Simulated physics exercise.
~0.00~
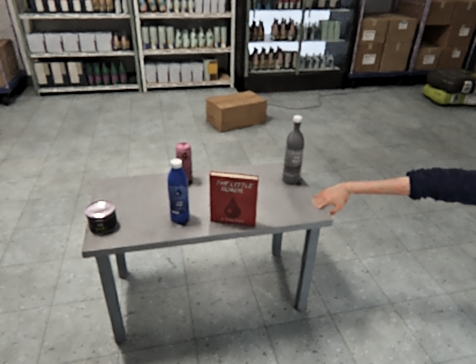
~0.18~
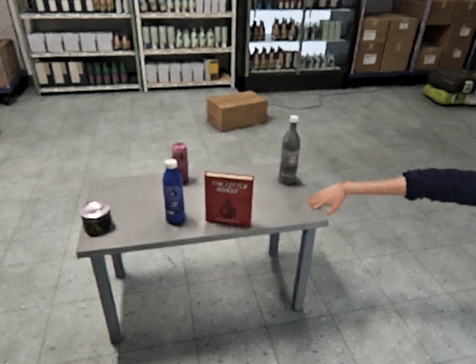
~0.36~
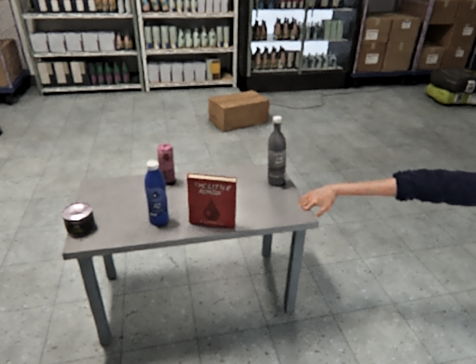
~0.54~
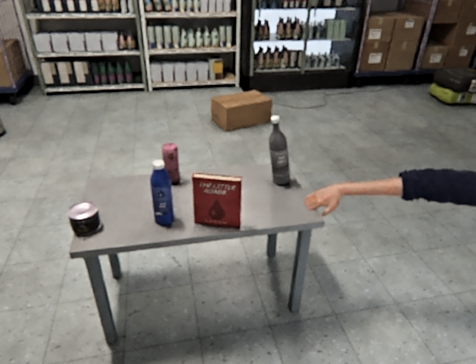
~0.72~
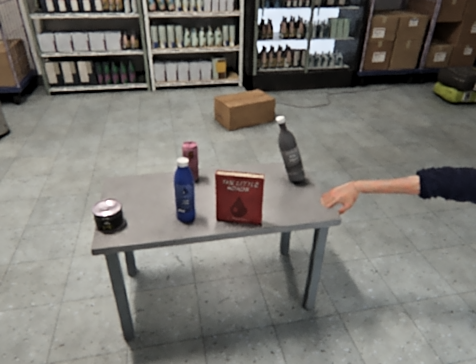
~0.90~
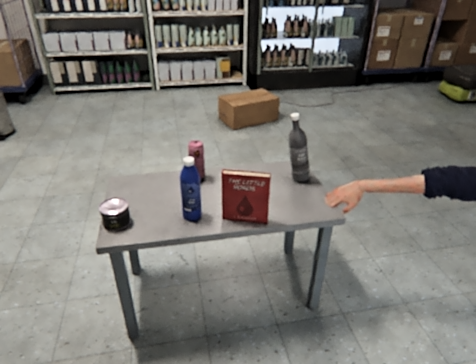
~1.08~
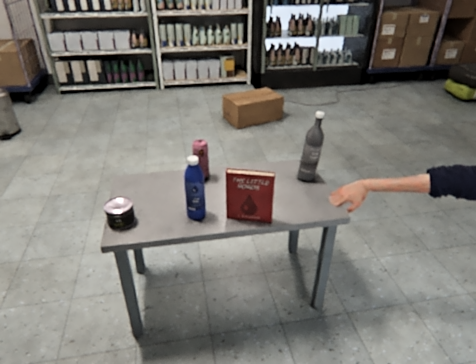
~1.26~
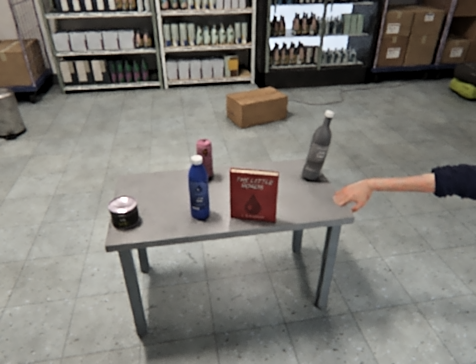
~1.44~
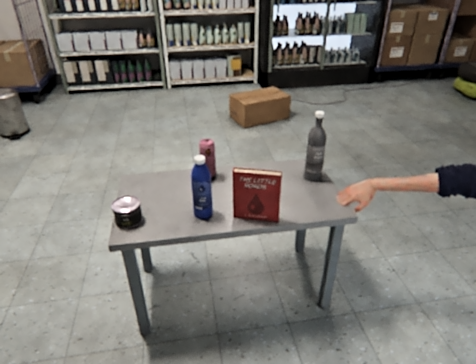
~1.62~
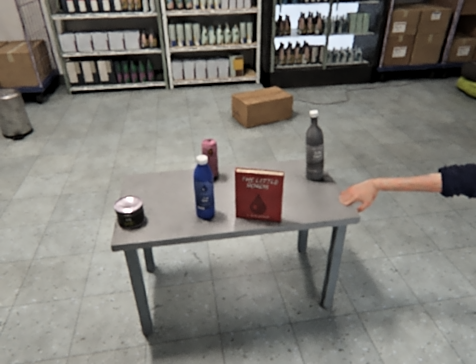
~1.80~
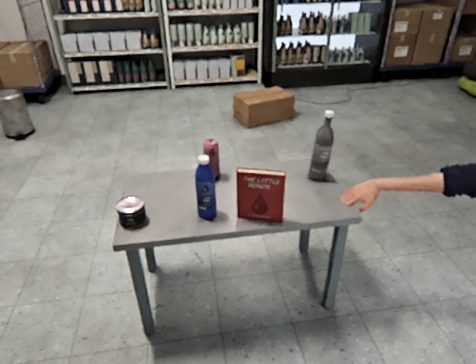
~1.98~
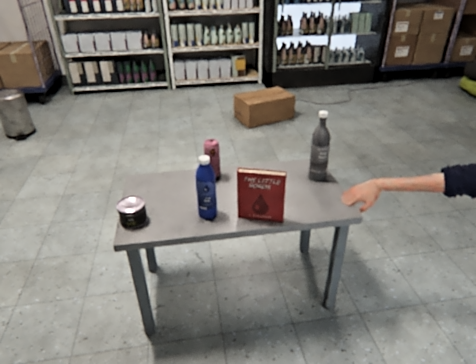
Grey bottle rocking and settling upright on a small table as a hand shifts it, the other four items staying upright.
